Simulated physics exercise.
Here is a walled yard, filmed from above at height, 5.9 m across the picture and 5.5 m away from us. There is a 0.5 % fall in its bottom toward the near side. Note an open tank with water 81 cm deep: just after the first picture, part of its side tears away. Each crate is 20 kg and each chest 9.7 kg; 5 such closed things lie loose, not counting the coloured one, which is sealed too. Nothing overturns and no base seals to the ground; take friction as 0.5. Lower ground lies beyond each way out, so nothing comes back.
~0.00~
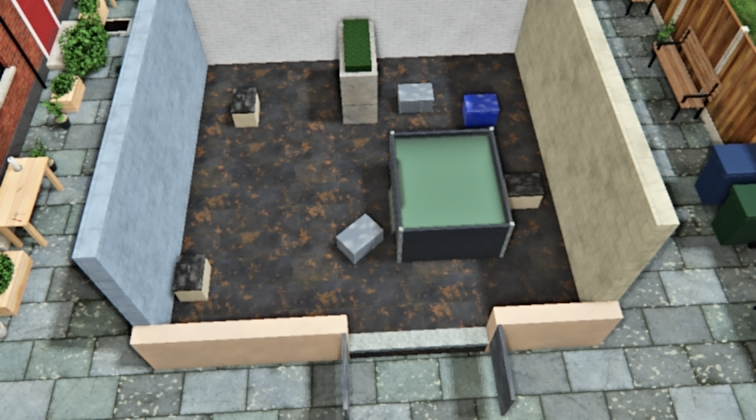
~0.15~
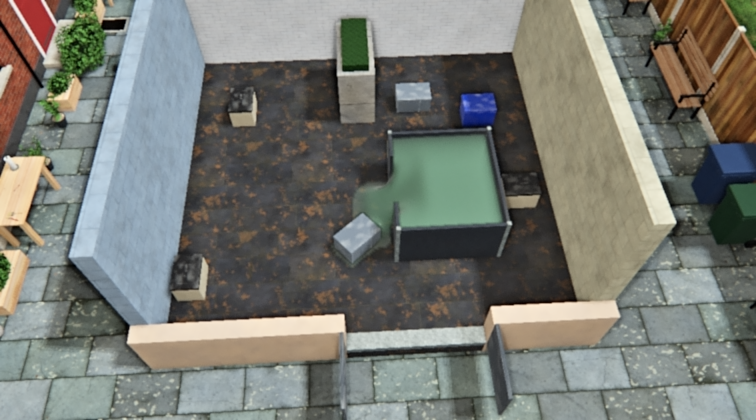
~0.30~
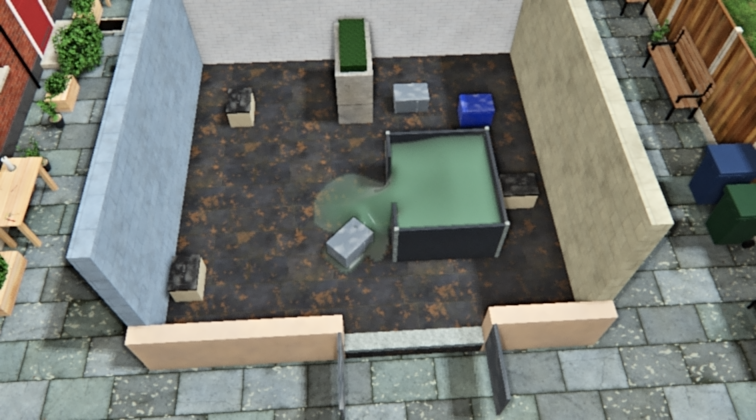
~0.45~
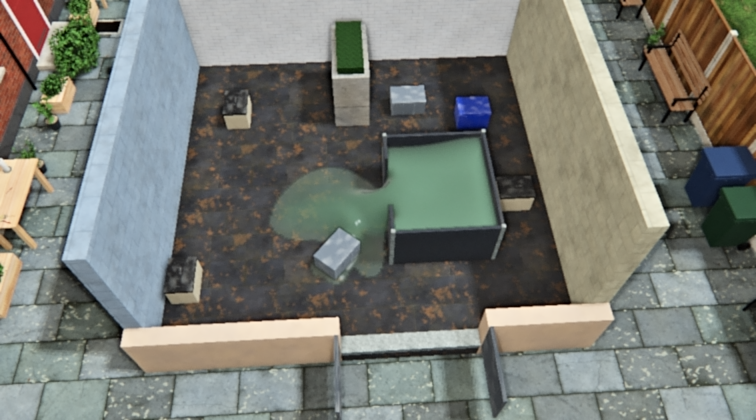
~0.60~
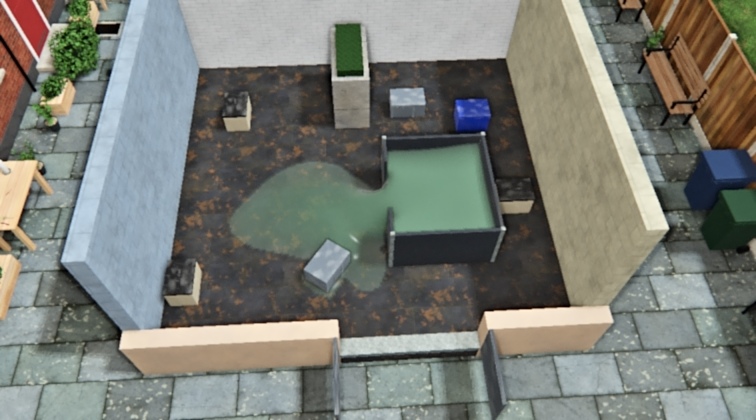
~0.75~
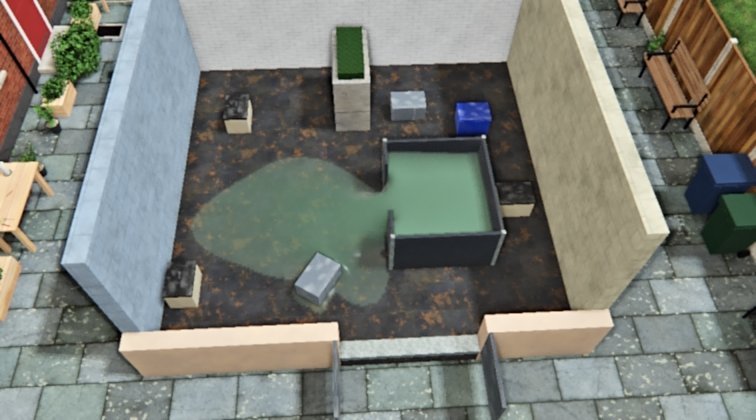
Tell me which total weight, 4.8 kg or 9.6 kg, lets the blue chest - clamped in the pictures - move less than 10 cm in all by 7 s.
The lighter option works.
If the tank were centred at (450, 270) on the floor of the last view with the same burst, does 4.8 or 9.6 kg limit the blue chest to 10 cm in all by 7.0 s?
Then it turns out the lighter mass already works.
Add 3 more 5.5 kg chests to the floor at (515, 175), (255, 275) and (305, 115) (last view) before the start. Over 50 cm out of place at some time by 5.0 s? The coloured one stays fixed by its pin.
Each in turn: Not that far, further than that, not that far.
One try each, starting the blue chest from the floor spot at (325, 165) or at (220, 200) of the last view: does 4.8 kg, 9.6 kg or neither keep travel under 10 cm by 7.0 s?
Try 1: Both insufficient. Try 2: Both insufficient.
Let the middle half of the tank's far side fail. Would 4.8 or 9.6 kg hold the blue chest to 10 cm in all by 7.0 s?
Then neither mass suffices.
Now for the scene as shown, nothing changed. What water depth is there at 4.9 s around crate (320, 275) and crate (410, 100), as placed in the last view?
Depths: Near 5 cm, then near 0 cm.
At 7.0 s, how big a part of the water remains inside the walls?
I'd say some 96 percent hasn't gone yet.
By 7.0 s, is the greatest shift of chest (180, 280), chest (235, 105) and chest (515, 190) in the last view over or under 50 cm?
So, going through them in order, it's beyond, beyond and not beyond.
After 1.4 s the blue chest would be 0 cm from its start with 4.8 kg and 0 cm from its start with 9.6 kg; 0 cm of water round it then.
After 3.1 s the blue chest would be 0 cm from its start with 4.8 kg and 0 cm from its start with 9.6 kg; 0 cm of water round it then.
After 4.9 s the blue chest would be 0 cm from its start with 4.8 kg and 0 cm from its start with 9.6 kg; 0 cm of water round it then.
After 7.0 s the blue chest would be 0 cm from its start with 4.8 kg and 0 cm from its start with 9.6 kg; 1 cm of water round it then.
